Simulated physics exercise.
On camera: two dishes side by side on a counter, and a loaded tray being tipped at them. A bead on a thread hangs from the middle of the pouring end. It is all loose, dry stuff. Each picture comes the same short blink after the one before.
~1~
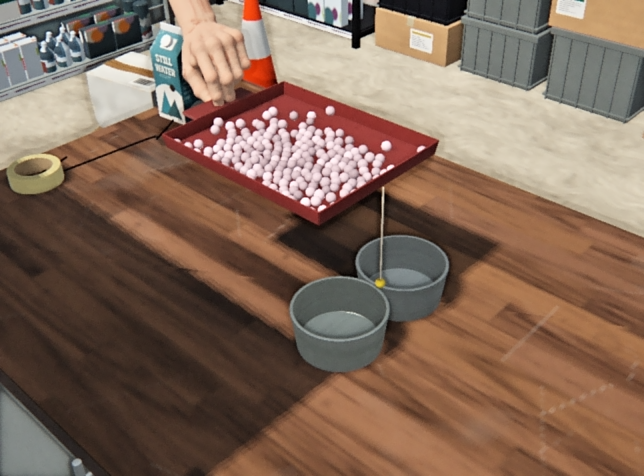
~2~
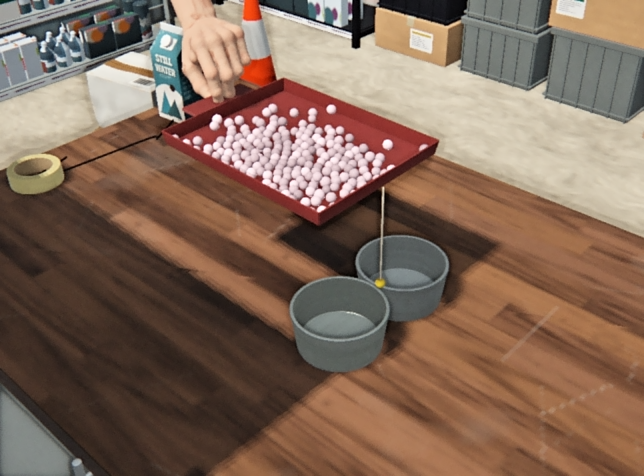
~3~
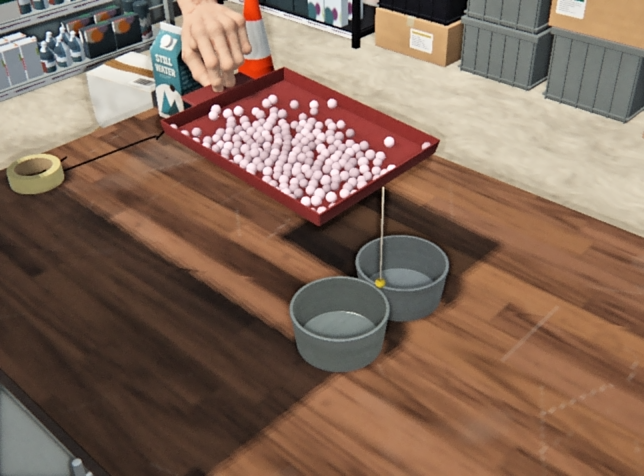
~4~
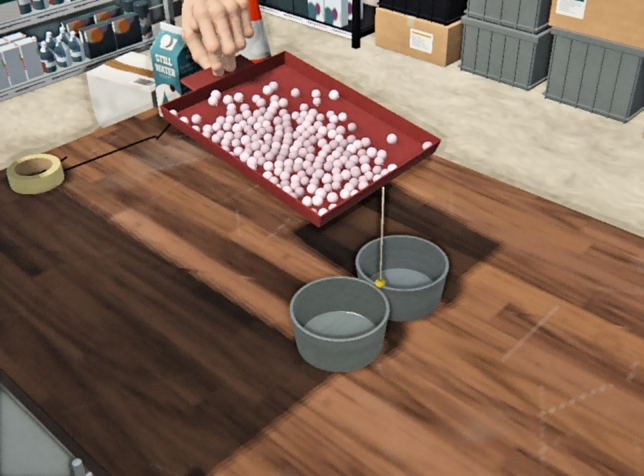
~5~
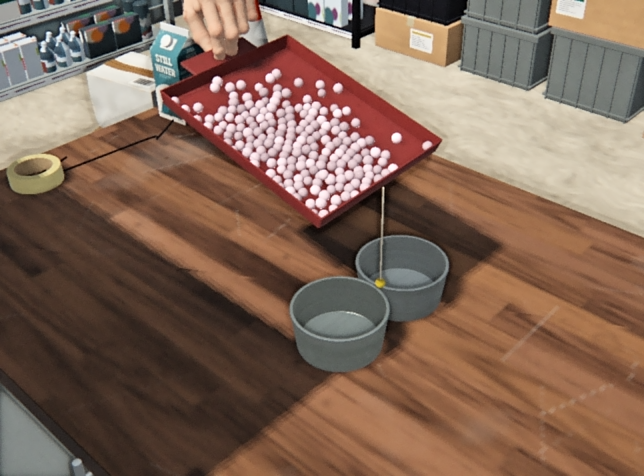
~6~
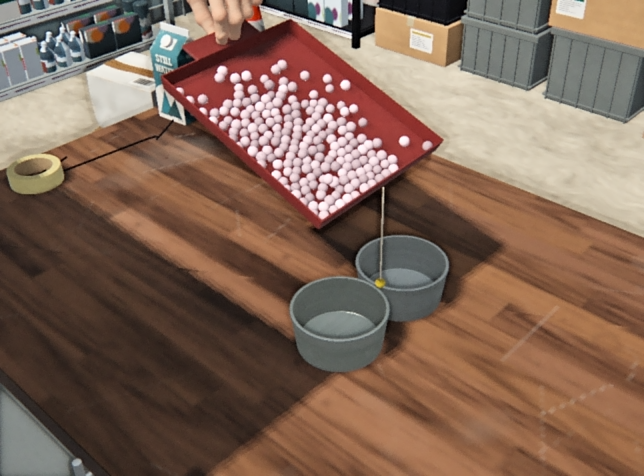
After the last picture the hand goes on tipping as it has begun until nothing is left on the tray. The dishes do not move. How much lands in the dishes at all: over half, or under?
In the dishes lies under half of it.
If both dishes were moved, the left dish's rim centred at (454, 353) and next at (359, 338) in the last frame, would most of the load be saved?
The first try: Not half. The second: Above a half.
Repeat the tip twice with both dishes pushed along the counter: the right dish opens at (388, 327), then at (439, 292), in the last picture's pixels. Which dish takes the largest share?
In turn: The right one; the left one.
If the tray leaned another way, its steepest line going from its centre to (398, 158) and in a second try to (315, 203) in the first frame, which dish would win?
One: The right one. Two: The dish on the left.
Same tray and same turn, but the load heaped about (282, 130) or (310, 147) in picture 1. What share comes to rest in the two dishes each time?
Roughly 0 per cent, and 0 per cent.
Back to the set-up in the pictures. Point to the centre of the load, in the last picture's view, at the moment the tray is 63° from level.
Close to (354, 176).
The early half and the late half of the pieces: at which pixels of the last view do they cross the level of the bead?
Early half (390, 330), late half (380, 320).
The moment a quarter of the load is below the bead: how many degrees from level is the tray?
Roughly 85°.
Soon, tray tipped steeply; nearly all on the tray; a small part in the air.
A while on, tray tipped right over; a small part on the tray; about two thirds outside both; about a quarter in the air.
Towards the end, tray tipped past a quarter turn; a stray few in the left dish; nearly all outside both.
Finally, tray tipped past a quarter turn; a stray few in the left dish; none in the right dish; nearly all outside both.
